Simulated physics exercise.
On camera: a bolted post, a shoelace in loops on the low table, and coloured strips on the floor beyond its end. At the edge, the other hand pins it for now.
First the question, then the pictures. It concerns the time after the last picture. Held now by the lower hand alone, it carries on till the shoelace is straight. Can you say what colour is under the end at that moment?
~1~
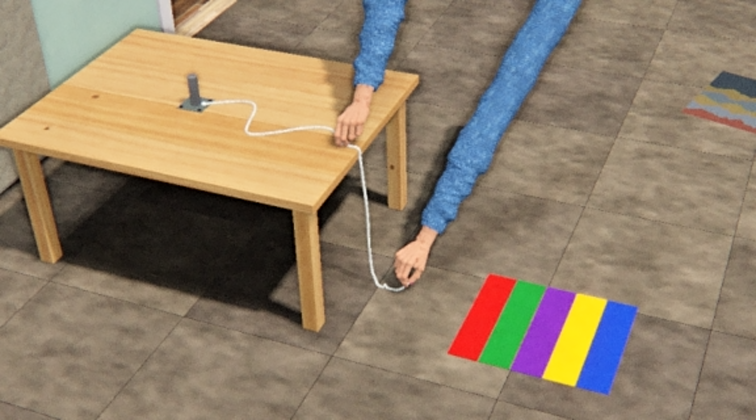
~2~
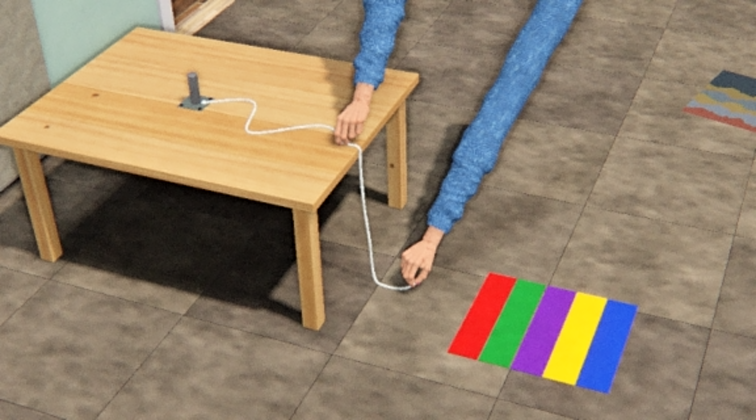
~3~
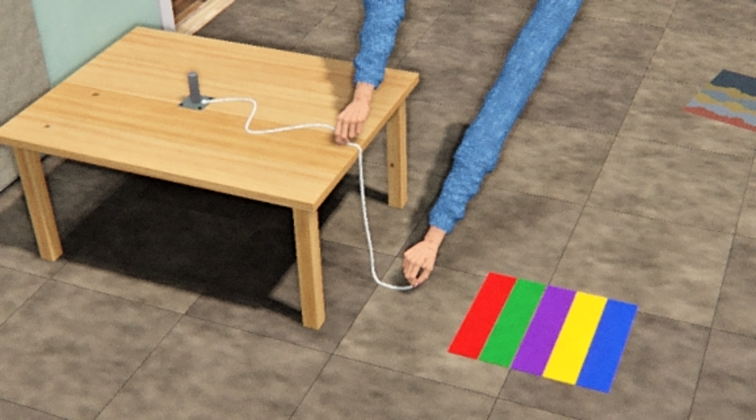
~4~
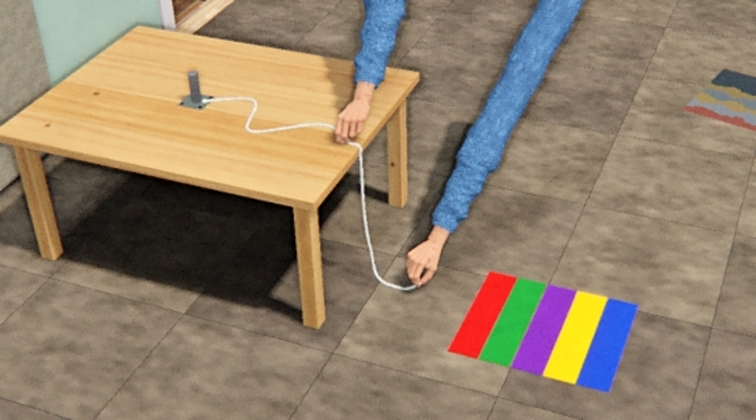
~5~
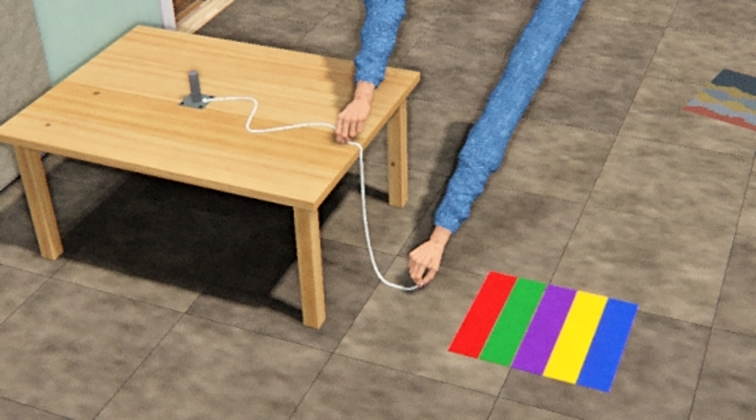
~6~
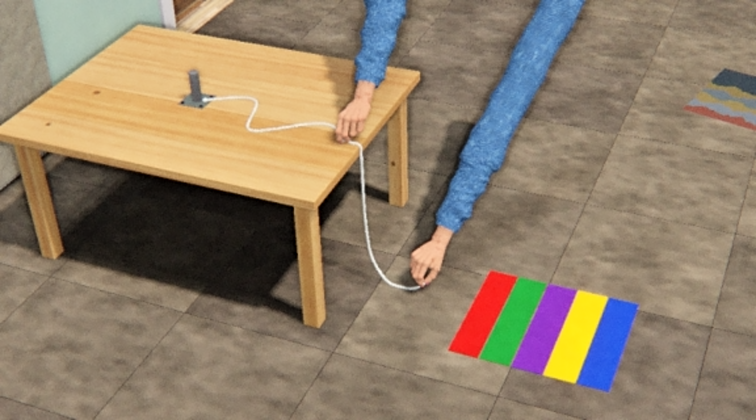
Yes, it is yellow.
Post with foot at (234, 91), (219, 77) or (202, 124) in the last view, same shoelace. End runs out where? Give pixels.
(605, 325), (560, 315) and (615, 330), roughly.
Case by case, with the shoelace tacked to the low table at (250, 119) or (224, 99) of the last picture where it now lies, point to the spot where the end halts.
Estimated pixels: (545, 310), then (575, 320).
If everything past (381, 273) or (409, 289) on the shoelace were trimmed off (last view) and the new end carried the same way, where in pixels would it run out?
Case by case: Roughly (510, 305), then roughly (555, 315).
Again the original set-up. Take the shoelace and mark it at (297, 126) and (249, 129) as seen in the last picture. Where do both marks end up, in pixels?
In that view they reach (341, 137) and (298, 126).
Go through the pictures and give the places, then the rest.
The first frame shows end (408, 283); red (470, 342); green (501, 350); purple (532, 358); yellow (565, 366); blue (598, 374).
The second frame shows end (415, 284); shoelace through (234, 100) (247, 127) (308, 126) (356, 147) (364, 207) (373, 267).
The third frame shows end (416, 283).
The fourth frame shows end (420, 284); shoelace through (234, 99) (247, 126) (309, 125) (357, 146) (364, 206) (373, 266).
The fifth frame shows end (422, 284).
The sixth frame shows end (424, 284); shoelace through (235, 98) (248, 125) (310, 124) (357, 145) (364, 205) (376, 266).
Early on, end near (527, 308); over green.
Midway, end near (560, 316); over purple.
At the end of the slack, end near (581, 321); over yellow. It gets as far as the yellow strip.
